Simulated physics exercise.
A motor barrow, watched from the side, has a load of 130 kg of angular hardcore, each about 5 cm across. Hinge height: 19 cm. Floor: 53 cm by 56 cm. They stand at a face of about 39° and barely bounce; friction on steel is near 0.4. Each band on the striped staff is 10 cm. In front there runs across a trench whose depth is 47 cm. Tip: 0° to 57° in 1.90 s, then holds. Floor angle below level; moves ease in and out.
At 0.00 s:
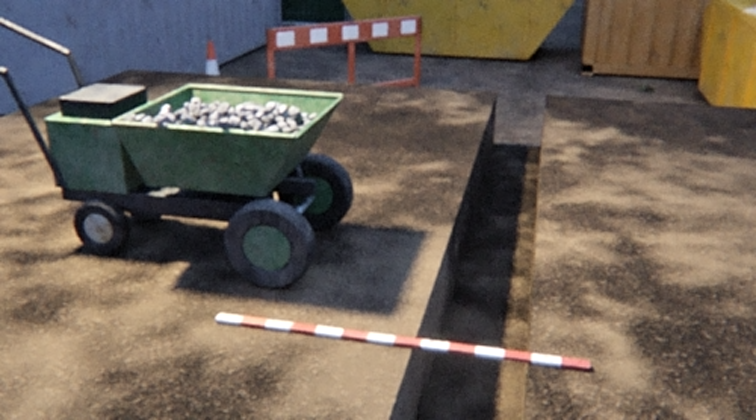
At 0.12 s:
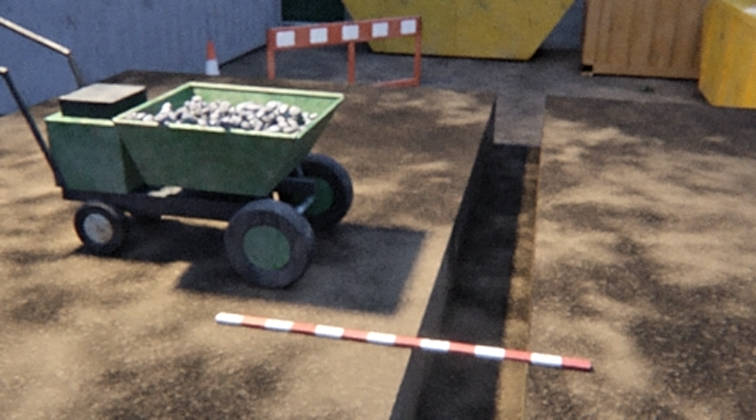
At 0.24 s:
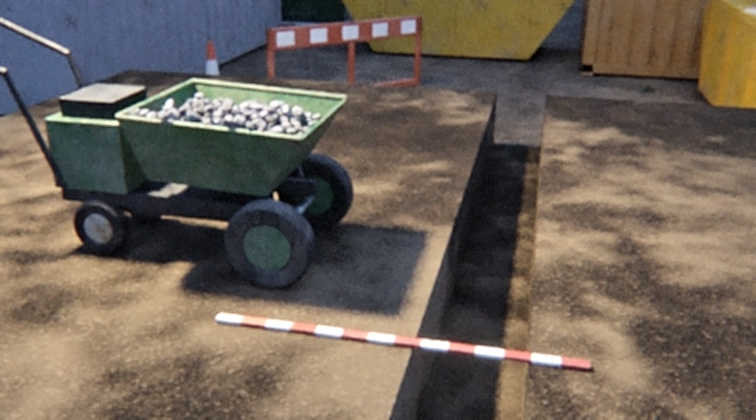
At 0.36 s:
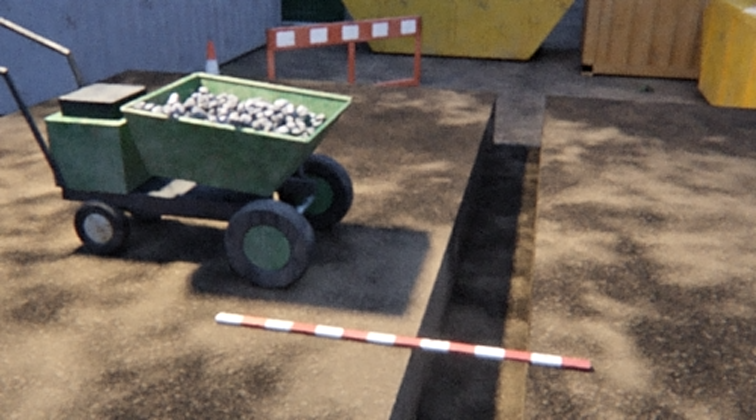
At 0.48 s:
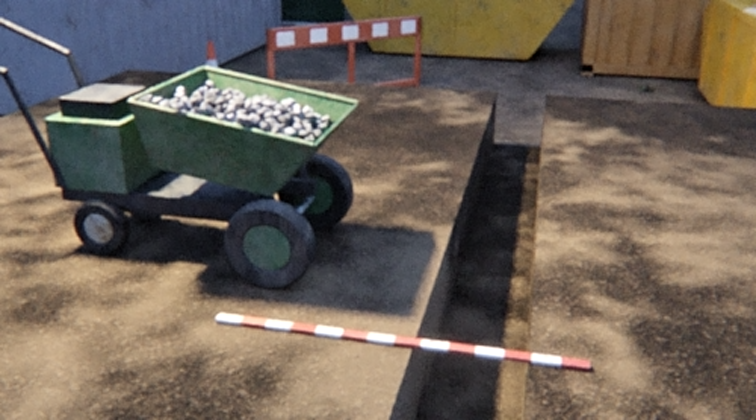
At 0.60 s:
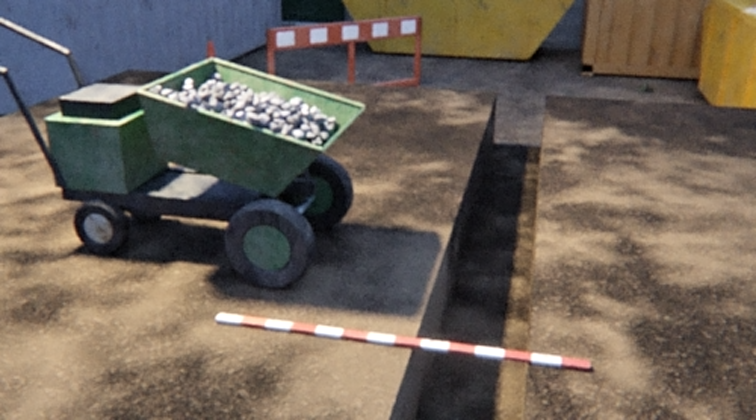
In a sunlit yard with yellow skips and a red-and-white barrier behind, a green motor barrow loaded with grey stones stands left of a narrow trench, near a striped staff. Its skip begins level, then slowly tilts, the rear rising and the front lip lowering rightward, while the stones ride along inside.
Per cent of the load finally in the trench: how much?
Approx. 5 %.
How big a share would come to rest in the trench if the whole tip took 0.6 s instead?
With that timing, about 30 per cent.
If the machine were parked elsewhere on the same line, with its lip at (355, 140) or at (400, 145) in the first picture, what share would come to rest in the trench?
Roughly 10 percent for the first, and 10 percent for the second.
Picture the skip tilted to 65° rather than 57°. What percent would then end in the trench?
About 20%.
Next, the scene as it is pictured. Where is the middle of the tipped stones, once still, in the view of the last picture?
I'd put it close to (432, 268).
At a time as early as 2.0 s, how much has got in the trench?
By that moment, roughly 0 per cent of the load.
After 1.4 s the floor is at 48°; 100 % in the skip; the foremost stones are at (369, 188).
After 2.0 s the floor is at 57°; 98 % in the skip, 2 % short of the trench; the foremost stones are at (432, 243).
After 2.3 s the floor is at 57°; 95 % in the skip, 4 % short of the trench, 1 % in the trench; the foremost stones are at (486, 335).
After 4.3 s the floor is at 57°; 90 % in the skip, 5 % short of the trench, 5 % in the trench; the foremost stones are at (519, 363).
